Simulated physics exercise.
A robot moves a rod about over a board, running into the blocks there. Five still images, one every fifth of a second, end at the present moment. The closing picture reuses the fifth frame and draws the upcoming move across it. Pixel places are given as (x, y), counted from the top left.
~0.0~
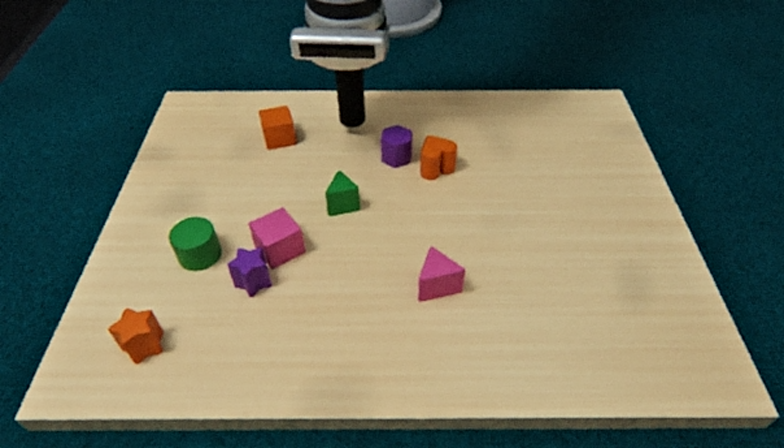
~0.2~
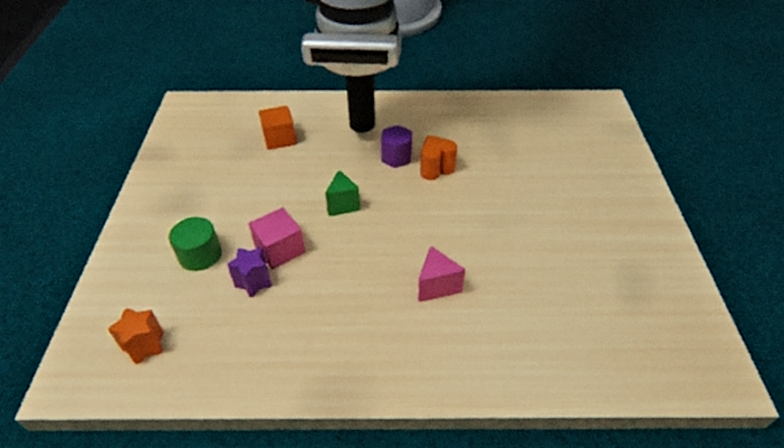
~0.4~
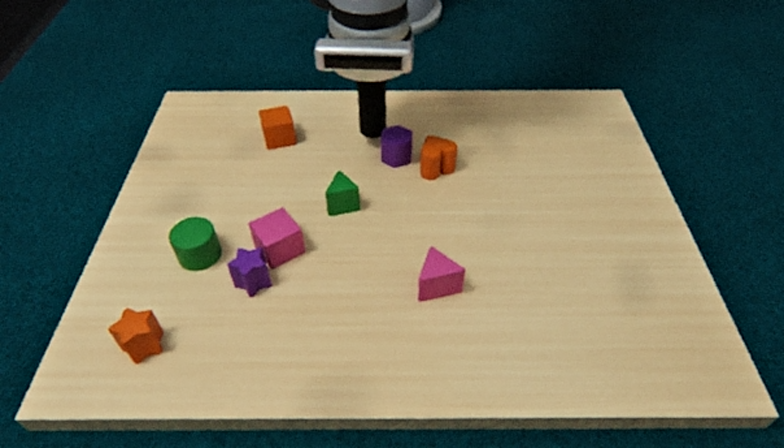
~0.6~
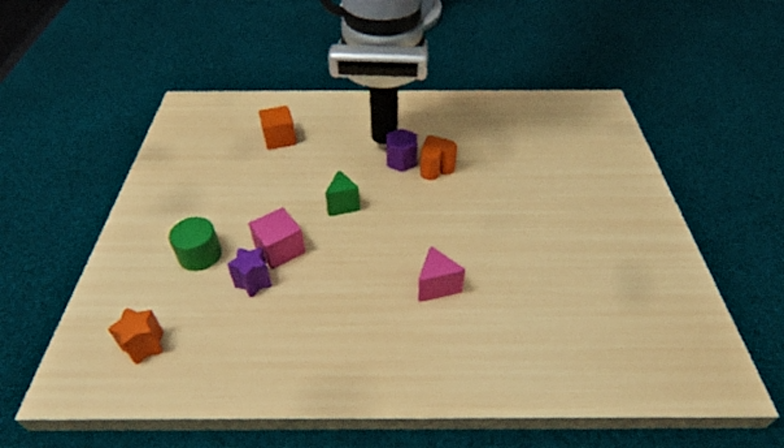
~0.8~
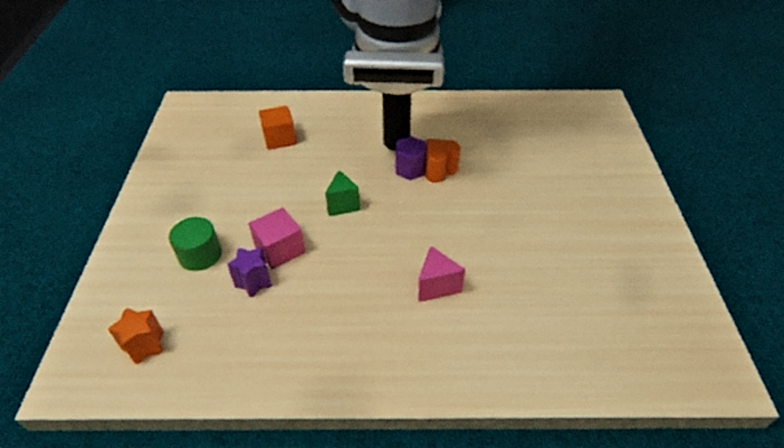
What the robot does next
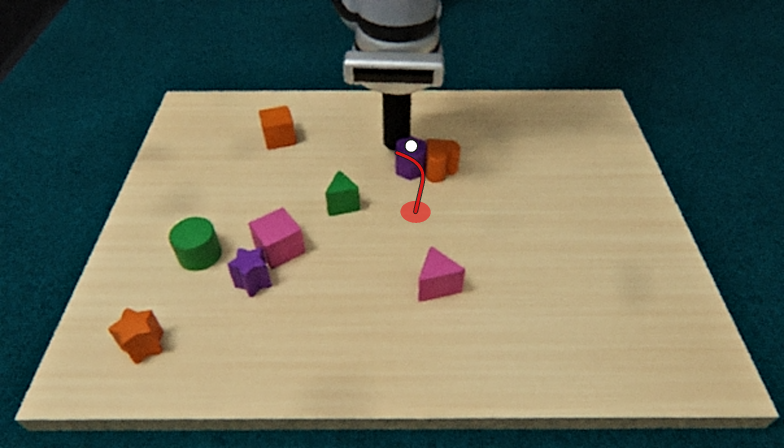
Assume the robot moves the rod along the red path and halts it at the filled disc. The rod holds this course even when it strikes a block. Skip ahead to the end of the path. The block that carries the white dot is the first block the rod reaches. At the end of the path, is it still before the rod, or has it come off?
I think the rod keeps pushing the block that carries the white dot along right to the end.
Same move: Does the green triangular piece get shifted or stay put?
It is untouched.
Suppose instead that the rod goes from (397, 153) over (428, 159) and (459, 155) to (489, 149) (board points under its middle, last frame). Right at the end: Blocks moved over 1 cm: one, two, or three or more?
The number of blocks that move over 1 cm is two.
Path on the board, from (397, 153) through (420, 167) and (421, 188) to (416, 212); the dot is on the purple hexagon.
What follows on the original path. One third of the way, rod (420, 157); purple hexagon (420, 164), turned 35° clockwise; orange heart (451, 150).
Two thirds of the way, rod (422, 178); purple hexagon (419, 186), turned 40° clockwise; orange heart (453, 150).
At the end, rod (416, 201); green triangular piece in place; purple hexagon (417, 212), turned 25° clockwise; orange heart (453, 150).
